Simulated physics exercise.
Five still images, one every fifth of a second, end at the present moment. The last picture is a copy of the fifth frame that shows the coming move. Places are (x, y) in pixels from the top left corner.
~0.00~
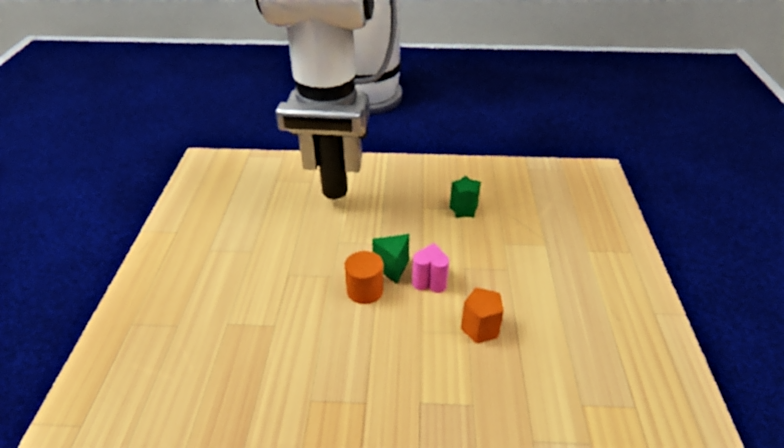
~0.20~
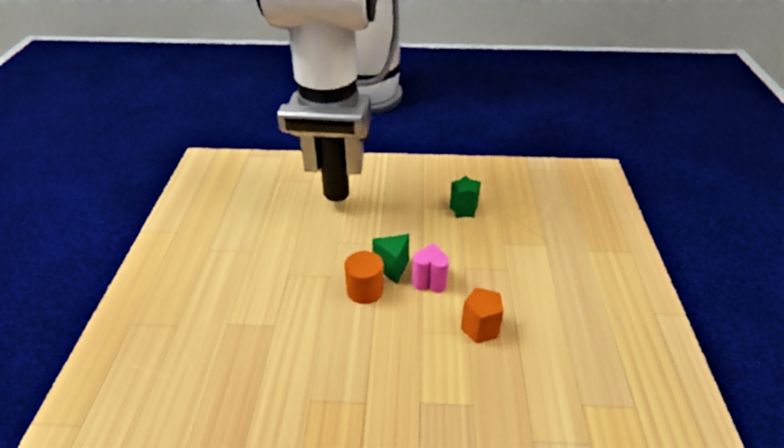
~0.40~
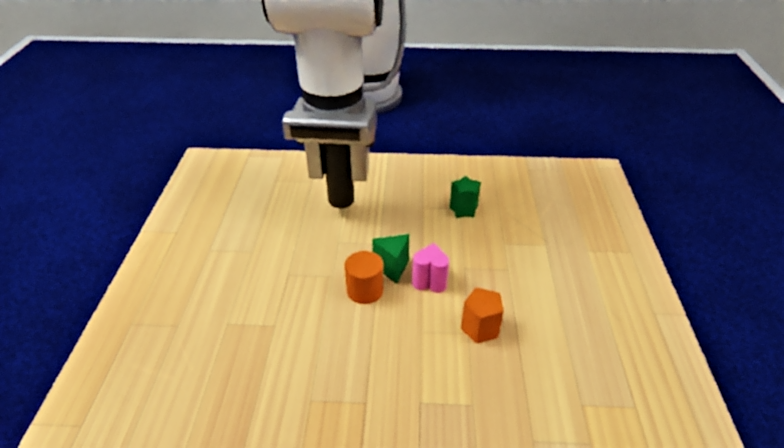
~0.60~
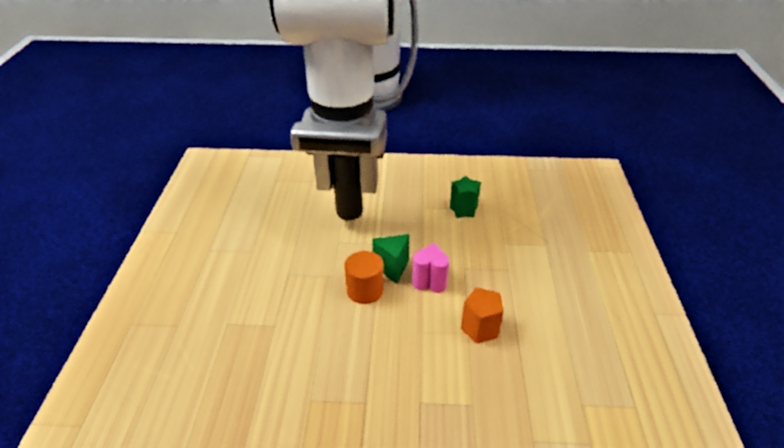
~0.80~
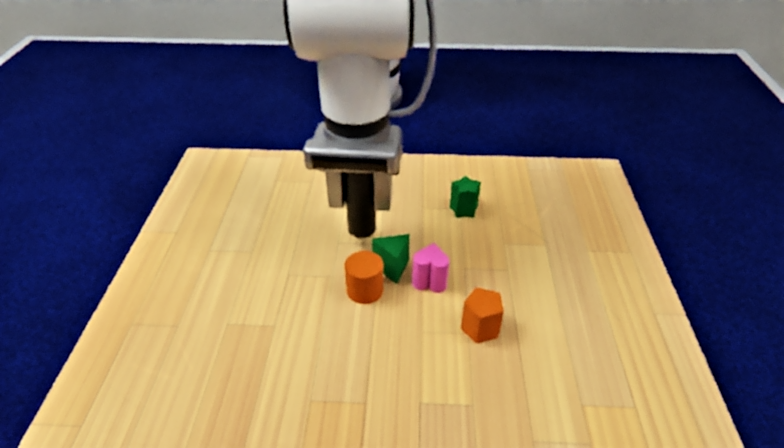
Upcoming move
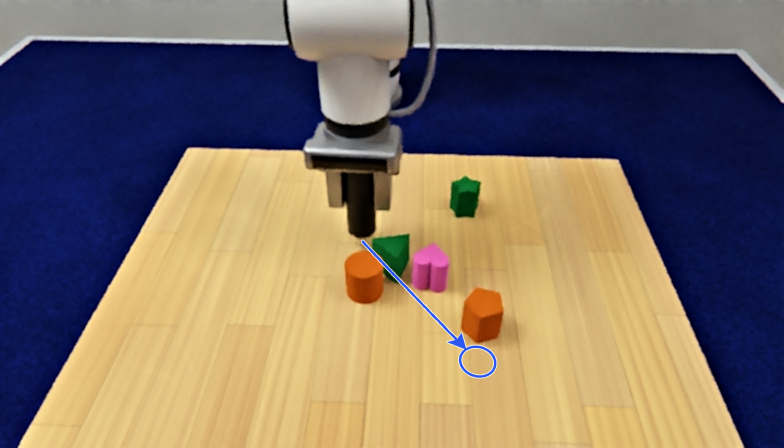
A robot arm holding a dark peg moved slowly forward and slightly right across the wooden table, drawing close to the orange round block and green triangle, while all the blocks stayed still.
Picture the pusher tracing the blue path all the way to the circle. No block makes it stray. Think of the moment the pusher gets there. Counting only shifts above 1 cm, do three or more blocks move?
Yes, that is how it ends up.
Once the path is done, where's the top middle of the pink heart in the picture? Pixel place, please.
The answer is (455, 264).
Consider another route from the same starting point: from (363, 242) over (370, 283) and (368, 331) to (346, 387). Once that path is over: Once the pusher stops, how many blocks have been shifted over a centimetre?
My count: 2.
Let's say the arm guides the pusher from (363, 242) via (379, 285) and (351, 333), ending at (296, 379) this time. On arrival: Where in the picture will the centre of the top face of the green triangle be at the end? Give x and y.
I expect it at (405, 268).
Drawn move, from (363, 242) to (478, 361).
What follows on the original path. One third of the way, pusher at (396, 265); green triangle at (417, 265), turned 25° anticlockwise; pink heart at (443, 261), turned 55° anticlockwise.
Two thirds of the way, pusher at (434, 304); green triangle at (467, 296), turned 85° anticlockwise; pink heart at (455, 264), turned 95° anticlockwise; orange five-sided block at (500, 308), turned 20° clockwise.
At the end, pusher at (480, 350); orange round block still; green triangle at (485, 302), turned 115° anticlockwise; pink heart at (455, 264), turned 95° anticlockwise; orange five-sided block at (518, 313), turned 35° clockwise.
